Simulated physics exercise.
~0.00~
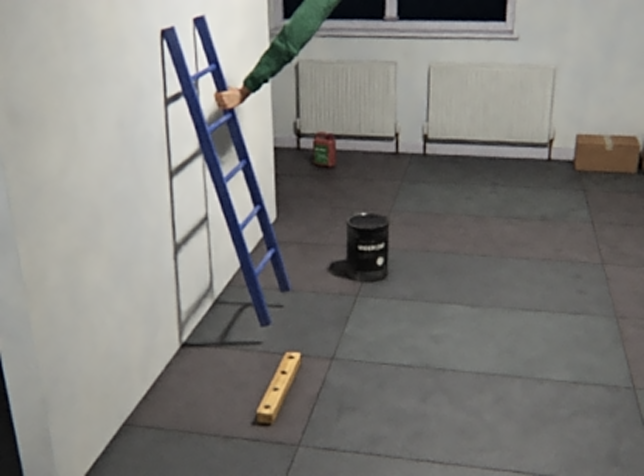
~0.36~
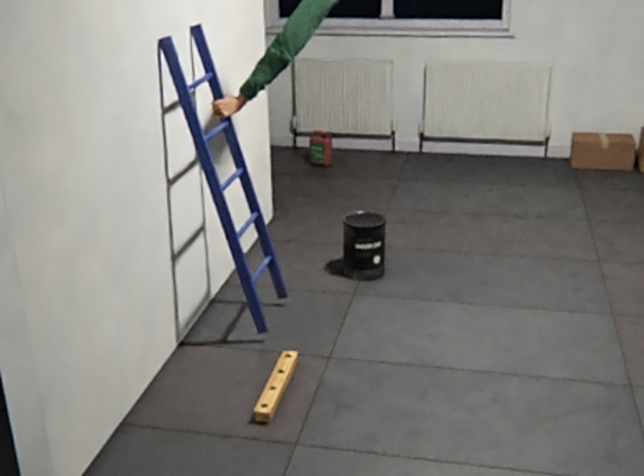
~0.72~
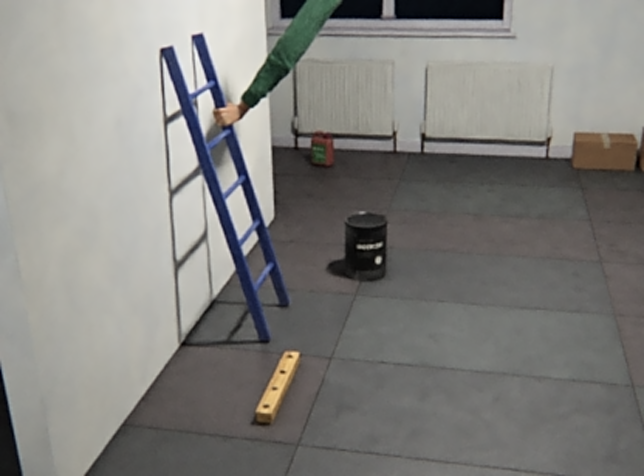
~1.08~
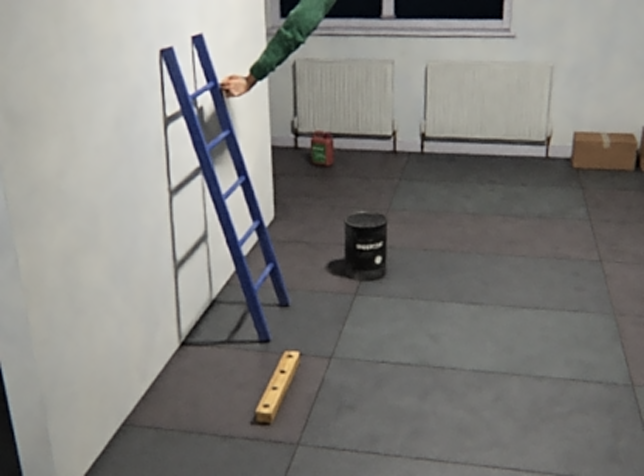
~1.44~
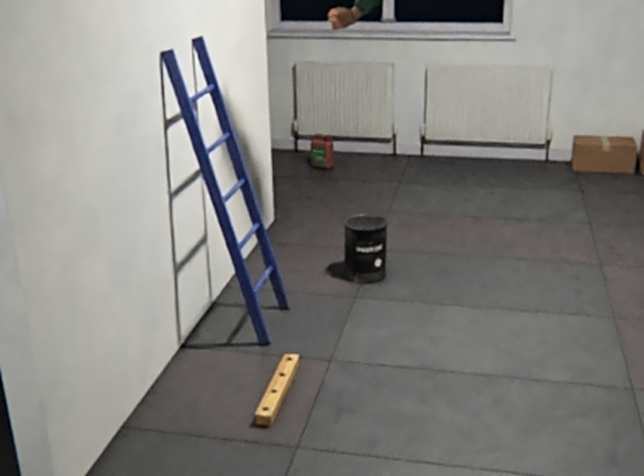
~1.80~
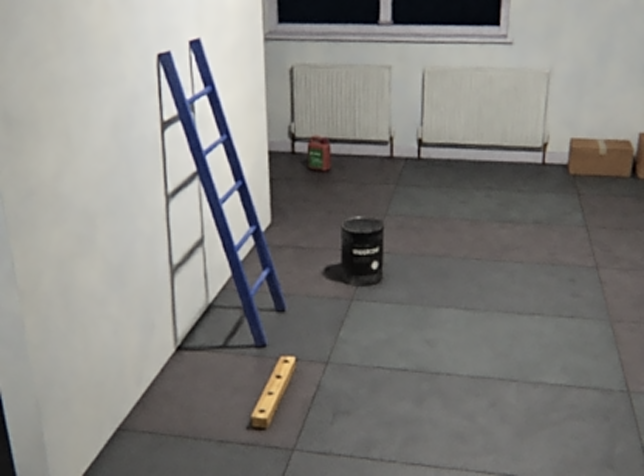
In a bare room with dark floor tiles, white radiators and a window at the back, a hand in a green sleeve holds a blue ladder near the white wall on the left. A yellow wooden batten lies on the floor in front of it, and a black pail stands to the right. The hand lowers the ladder slightly, setting it leaning against the wall. Then the fingers let go and the arm draws back toward the window, leaving the view. Left alone, the ladder stays leaning in place, with the batten and pail undisturbed.
